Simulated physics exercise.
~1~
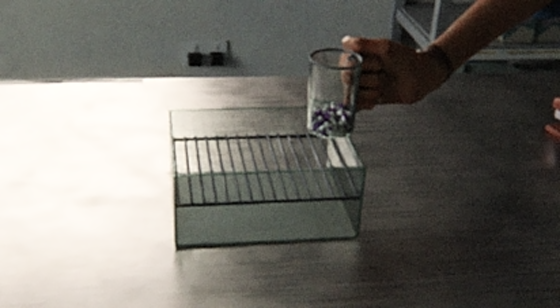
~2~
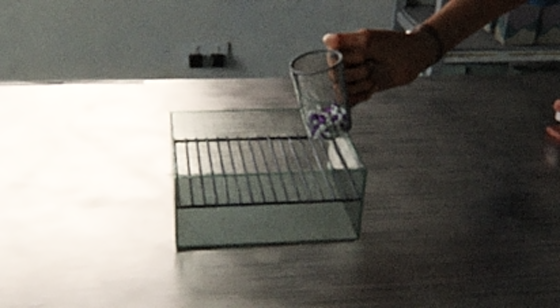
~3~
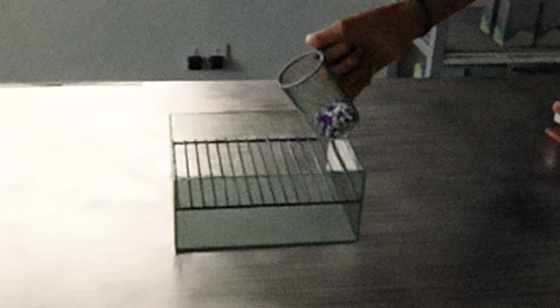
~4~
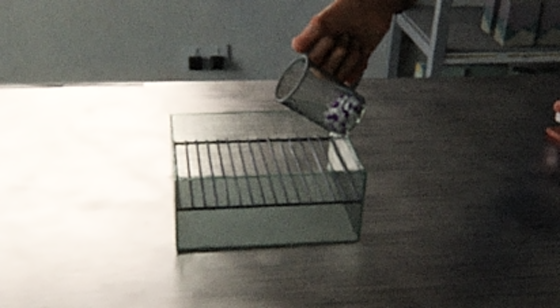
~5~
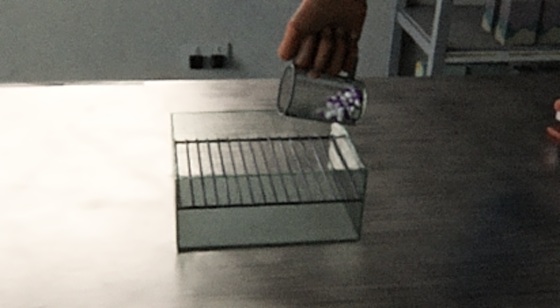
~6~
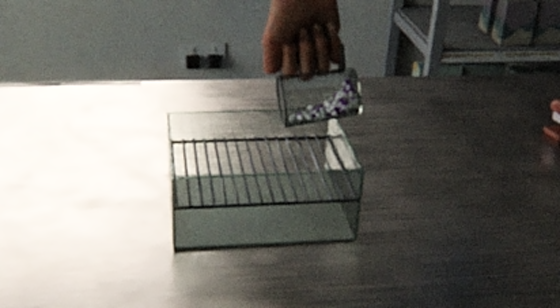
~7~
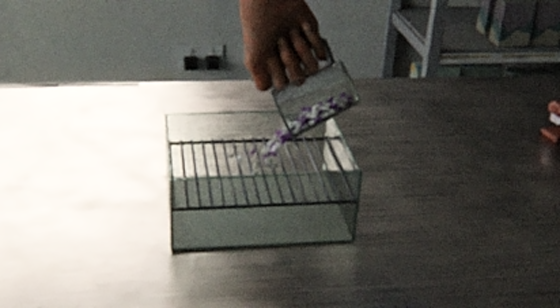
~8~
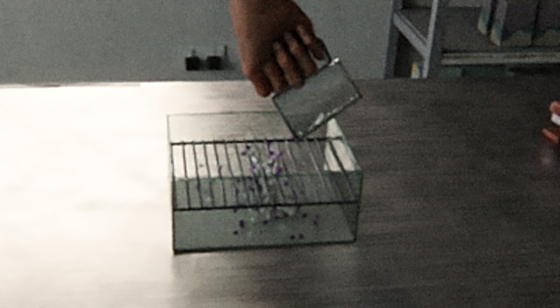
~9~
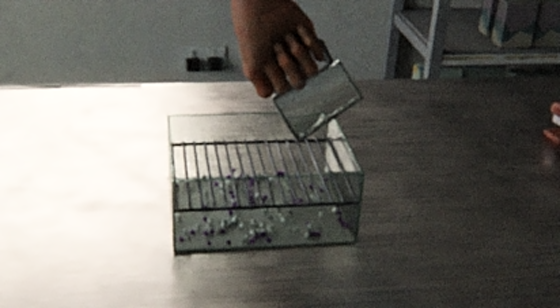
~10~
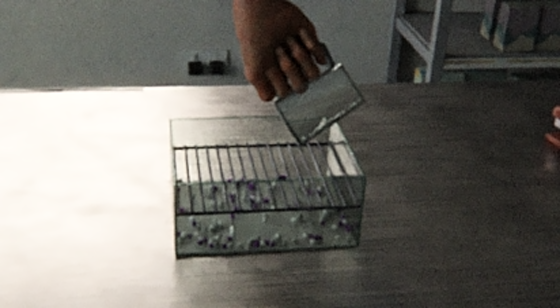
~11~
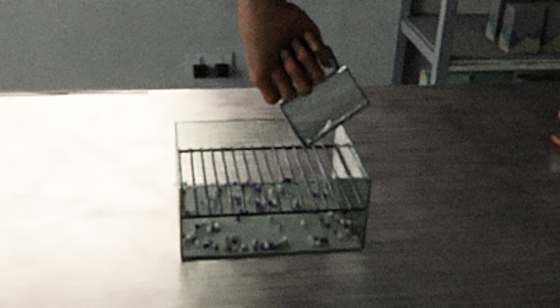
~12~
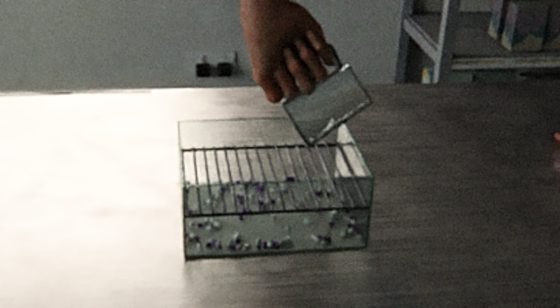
A clear glass cup holding small white and purple bits is held by a hand above the right side of a glass tank, which stands on a dark, shiny tabletop seen from slightly above by a gently swaying camera. A dark wire rack lies across the inside of the tank. The hand tips the cup leftward until it lies on its side, and the bits slide toward its mouth. They spill onto the wires, scatter and drop through the gaps. Finally the emptied cup hangs tilted mouth down, with all the white and purple bits beneath the rack.
